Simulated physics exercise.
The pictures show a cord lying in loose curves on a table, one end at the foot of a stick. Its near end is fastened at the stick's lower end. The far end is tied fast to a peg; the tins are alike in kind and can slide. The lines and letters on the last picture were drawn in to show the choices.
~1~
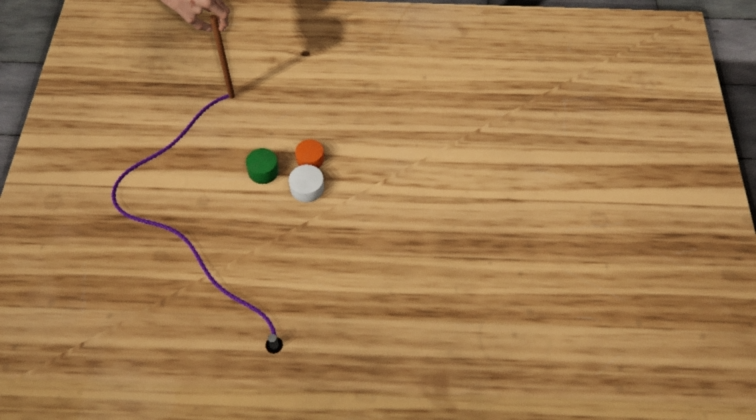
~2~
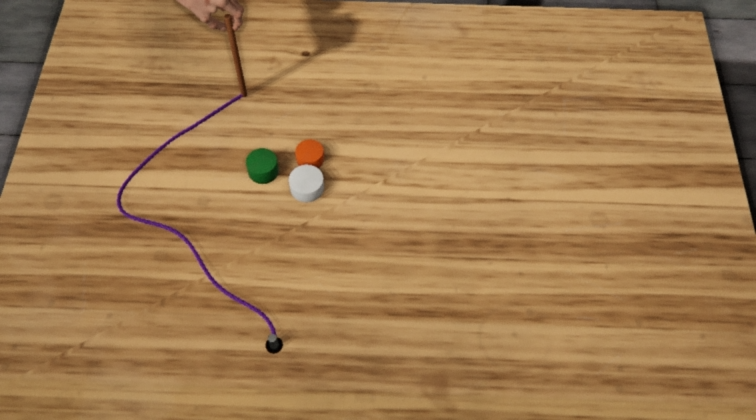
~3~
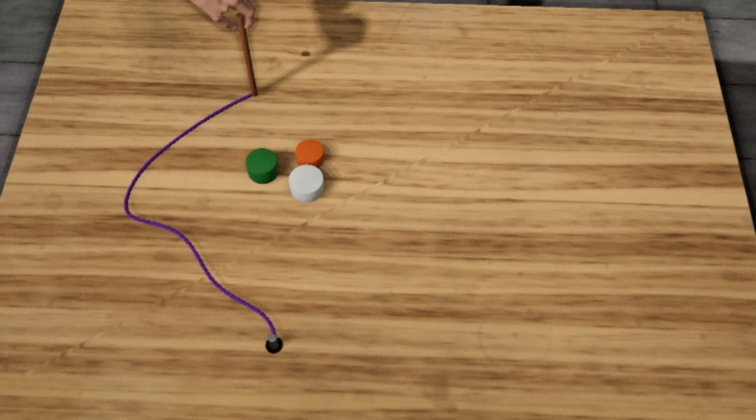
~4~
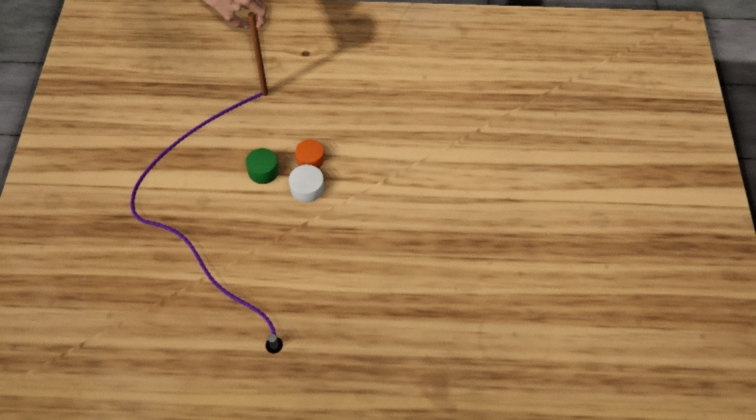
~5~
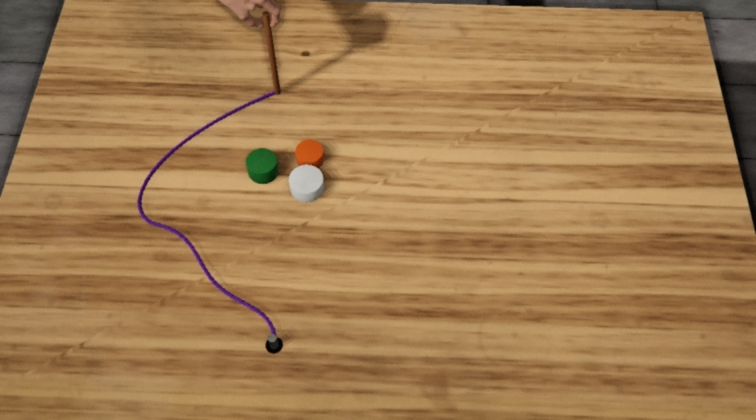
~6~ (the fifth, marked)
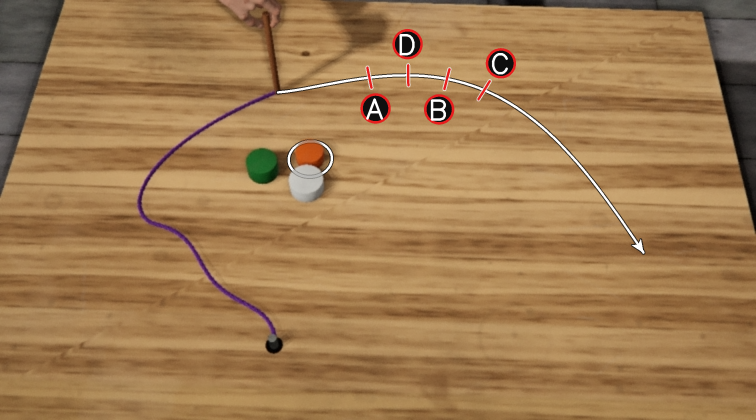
At first, a hand holds a stick at the top left of a wooden table, a purple cord curving loosely from its tip to a peg below. The hand then moves the stick a little to the right, drawing the cord's upper bends into one smoother arc, while the green, orange and white tins stay still.
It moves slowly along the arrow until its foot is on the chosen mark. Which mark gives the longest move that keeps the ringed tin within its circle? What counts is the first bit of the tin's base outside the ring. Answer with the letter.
It should halt at B.
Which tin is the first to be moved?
Green.
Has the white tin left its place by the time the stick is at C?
Yes.
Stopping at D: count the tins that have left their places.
By then, none.
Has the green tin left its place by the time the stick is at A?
No.
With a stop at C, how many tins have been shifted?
Three.
On the marked copy, A at (369, 78); B at (447, 79); C at (484, 90); D at (408, 75); the ring at (310, 159); the route from (278, 92) via (495, 95) to (644, 253).
Following B. Soon after the start, foot of the stick (337, 83); orange tin (310, 155).
Later, foot of the stick (396, 76); orange tin (310, 155).
In the end, foot of the stick (447, 80); white tin (310, 185); orange tin (310, 155); green tin (282, 171); the orange tin is still in its ring.
As for the rest, A is safe but short; C drags the ringed tin to (329, 163); D is safe but short.
